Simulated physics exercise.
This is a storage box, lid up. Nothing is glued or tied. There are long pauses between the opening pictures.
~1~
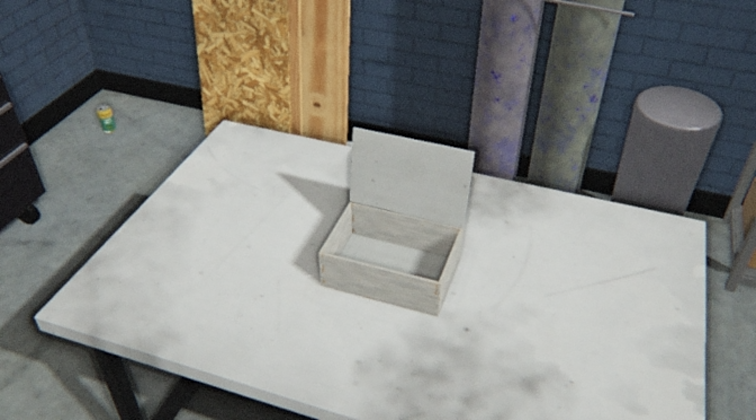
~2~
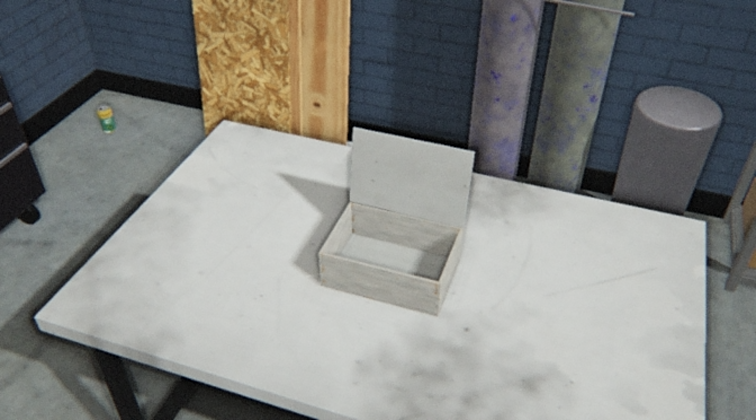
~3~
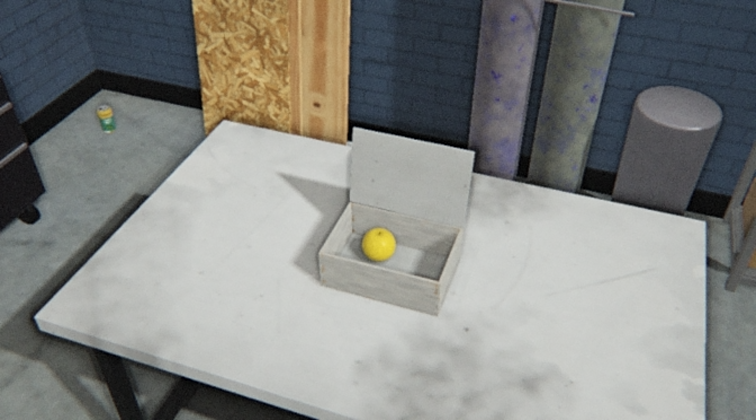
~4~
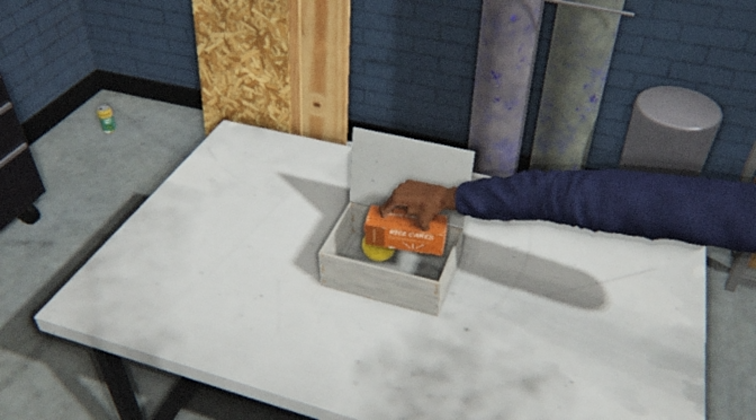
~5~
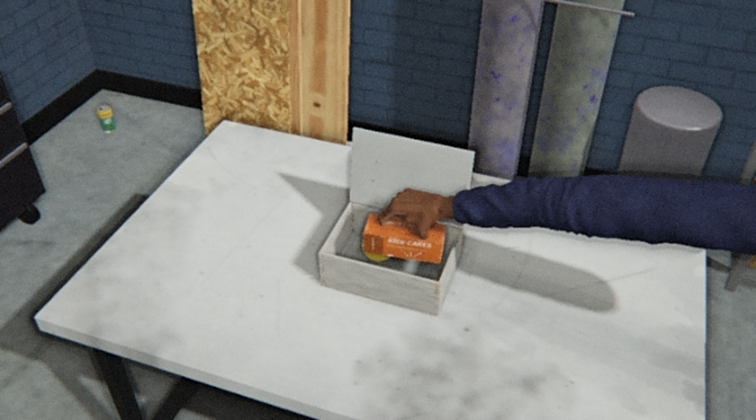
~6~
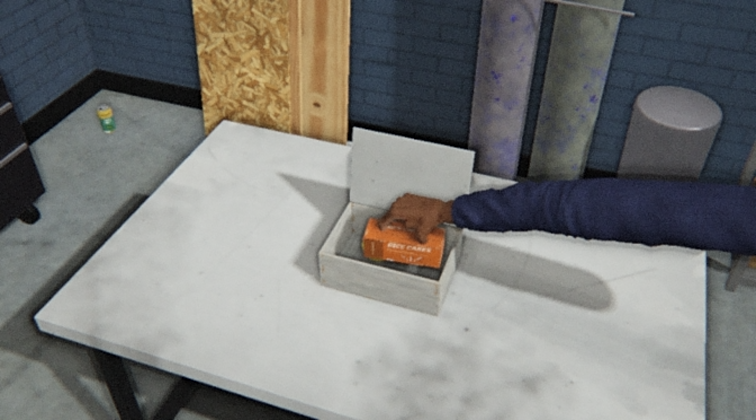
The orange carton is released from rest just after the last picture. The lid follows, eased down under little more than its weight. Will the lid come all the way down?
It closes.
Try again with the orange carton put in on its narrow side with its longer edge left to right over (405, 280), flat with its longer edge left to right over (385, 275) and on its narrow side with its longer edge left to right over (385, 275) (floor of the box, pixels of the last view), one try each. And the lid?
In the first case it shuts flat; in the second case it closes; in the third case it shuts flat.
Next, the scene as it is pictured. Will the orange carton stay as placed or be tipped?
It stays as placed.
Then, 0.60 s past the last view, orange carton displaced a little near (399, 270); yellow apple displaced a little.
Then, 1.60 s past the last view, lid 59° above the rim; orange carton displaced a little near (399, 270); yellow apple displaced a little.
Then, 2.10 s past the last view, lid 20° above the rim; orange carton displaced a little near (399, 270); yellow apple displaced a little.
Finally, lid shut; moved from the start, orange carton; yellow apple still in place. Final places as the last picture's camera would see them, orange carton near (399, 270).
